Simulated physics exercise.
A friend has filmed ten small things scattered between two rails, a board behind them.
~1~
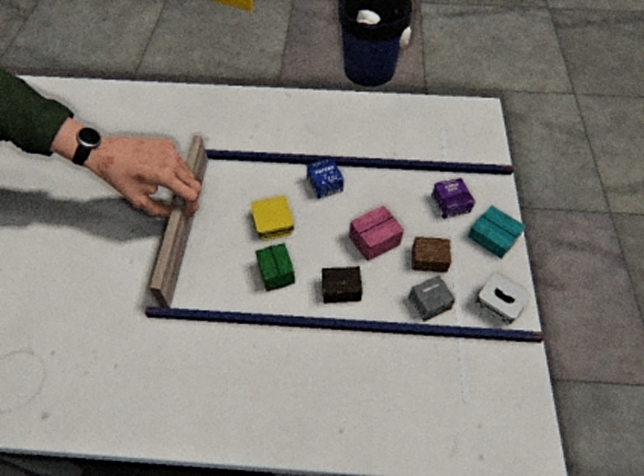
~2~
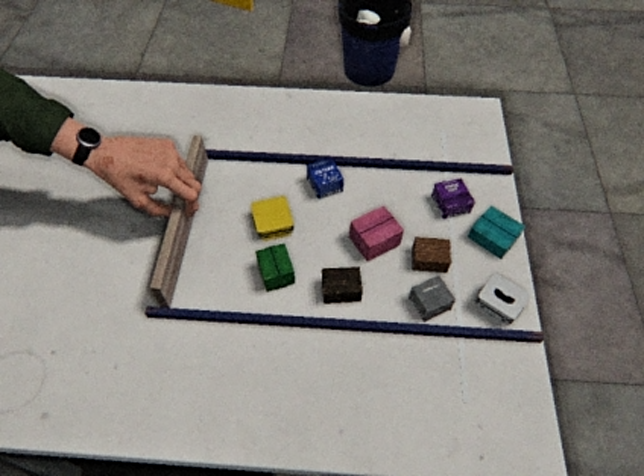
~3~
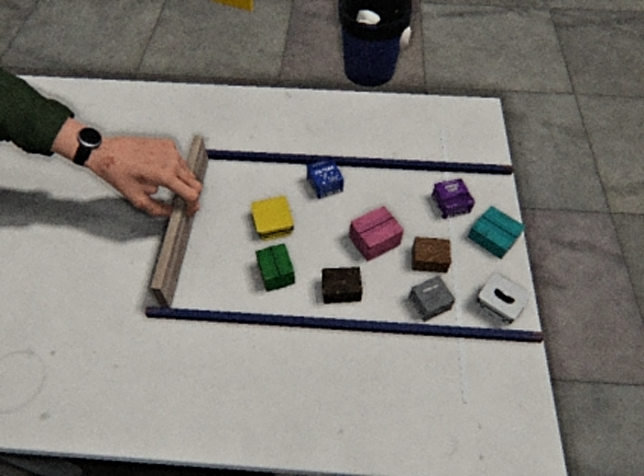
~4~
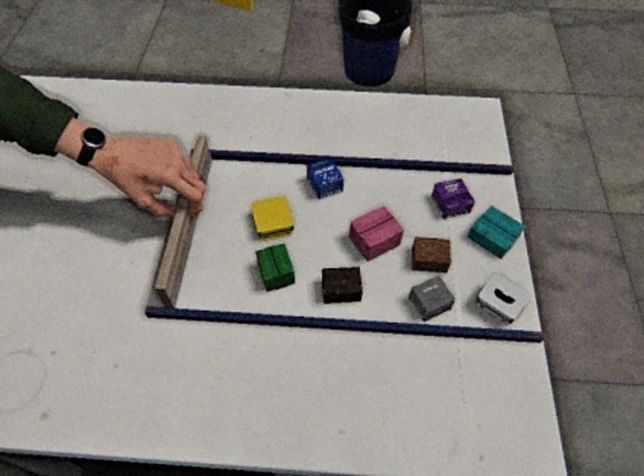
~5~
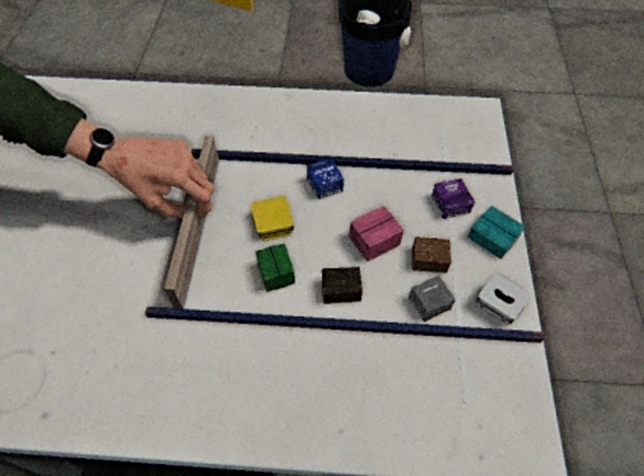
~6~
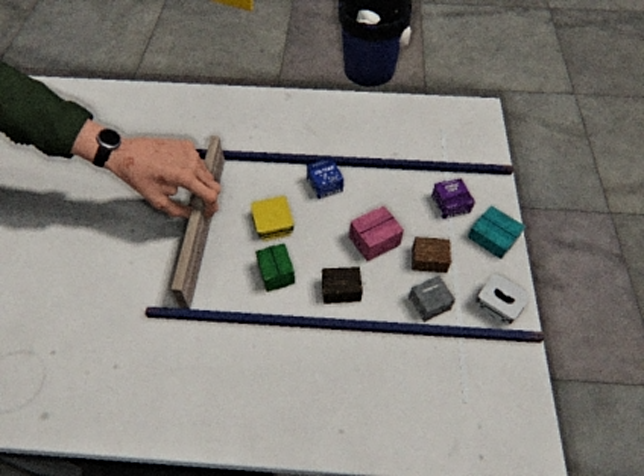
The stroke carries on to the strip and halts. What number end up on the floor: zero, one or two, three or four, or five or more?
Here the number that fall off is three or four.
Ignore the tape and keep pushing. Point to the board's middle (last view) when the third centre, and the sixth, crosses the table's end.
First at (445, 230), next at (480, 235).
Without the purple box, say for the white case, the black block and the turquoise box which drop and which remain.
The white case falls, the black block survives, the turquoise box is lost.
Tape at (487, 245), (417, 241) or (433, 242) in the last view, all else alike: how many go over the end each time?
Try by try, 7, 1 and 2.
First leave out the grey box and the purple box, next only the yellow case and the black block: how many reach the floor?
Fallen: 2, and 1 in the other try.
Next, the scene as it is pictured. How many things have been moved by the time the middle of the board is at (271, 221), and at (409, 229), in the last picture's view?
First 2, then 10.
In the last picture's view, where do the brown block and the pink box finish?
The brown block at (532, 275), the pink box at (520, 238).
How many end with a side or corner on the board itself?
In contact: 3.
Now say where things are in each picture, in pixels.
The first frame shows turquoise box (496, 232); white case (501, 301); purple box (453, 198); board (183, 216); tape (453, 243).
The second frame shows white case (501, 301); yellow case (273, 219).
The third frame shows purple box (453, 198); green box (276, 267).
The fourth frame shows turquoise box (496, 232); black block (342, 285).
The fifth frame shows white case (501, 301); pink box (376, 233).
The sixth frame shows turquoise box (496, 232); white case (501, 301); purple box (453, 198); board (202, 217); tape (453, 243).
Soon after, none off yet; turquoise box at rest near (496, 232); white case at rest near (501, 301); purple box at rest near (453, 198).
At rest, the number that fall off is three or four; fallen, grey box, white case and turquoise box.
